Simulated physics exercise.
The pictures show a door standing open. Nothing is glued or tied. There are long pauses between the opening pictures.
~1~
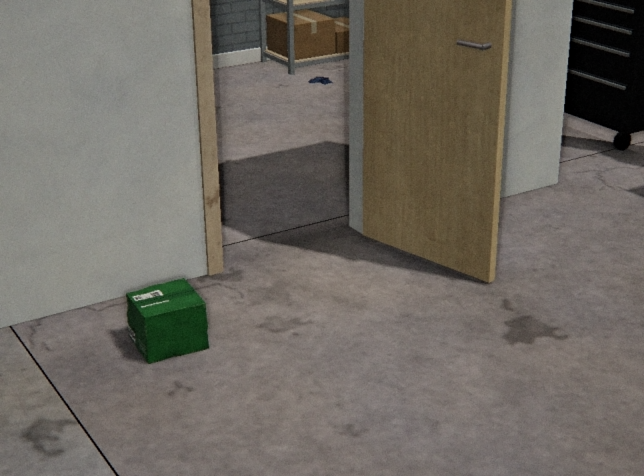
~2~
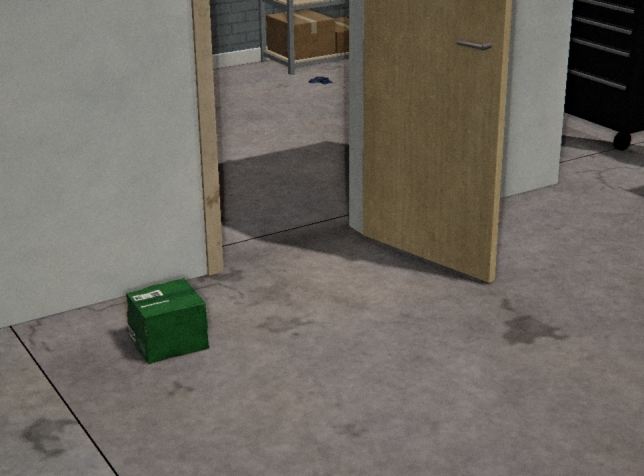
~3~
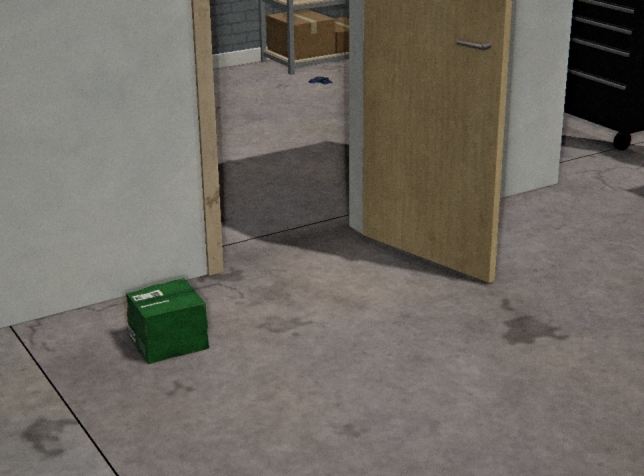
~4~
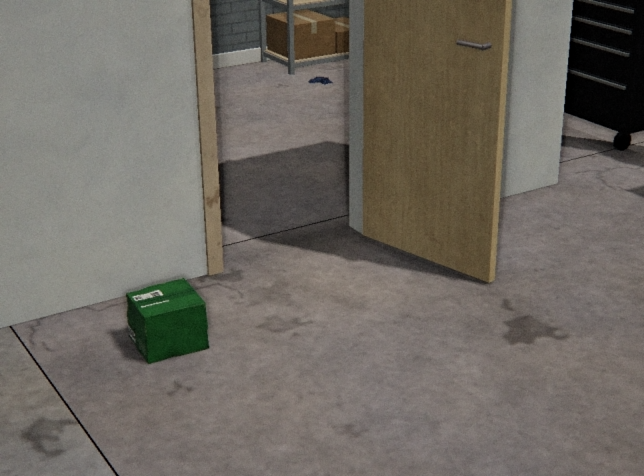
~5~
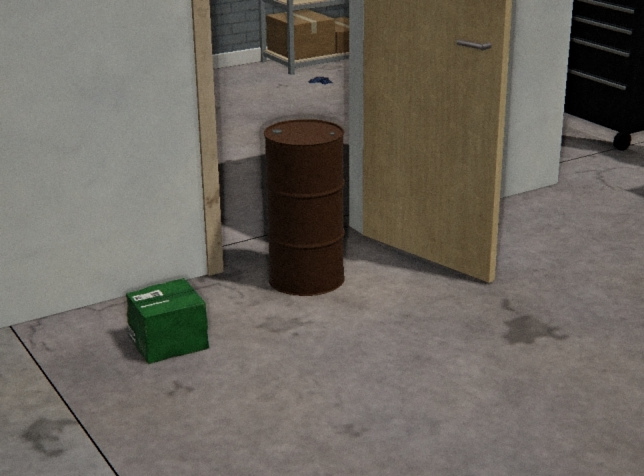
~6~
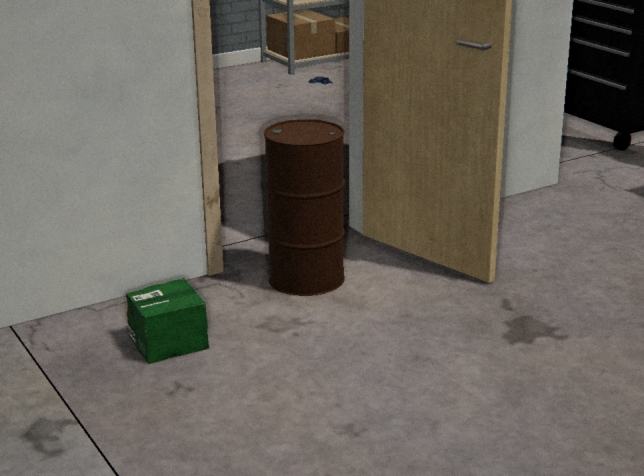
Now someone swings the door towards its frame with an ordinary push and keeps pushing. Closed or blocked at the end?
Here the door is blocked.
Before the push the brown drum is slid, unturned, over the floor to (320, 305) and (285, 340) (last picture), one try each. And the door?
First, it is blocked; second, it closes.
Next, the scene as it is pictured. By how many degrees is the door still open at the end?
About 45°.
Then, 0.60 s on from there, door at 83°.
Then, 1.00 s on from there, door at 57°.
In the end, door at 43°; both unmoved. At the end, from the last picture's camera, brown drum near (294, 206).
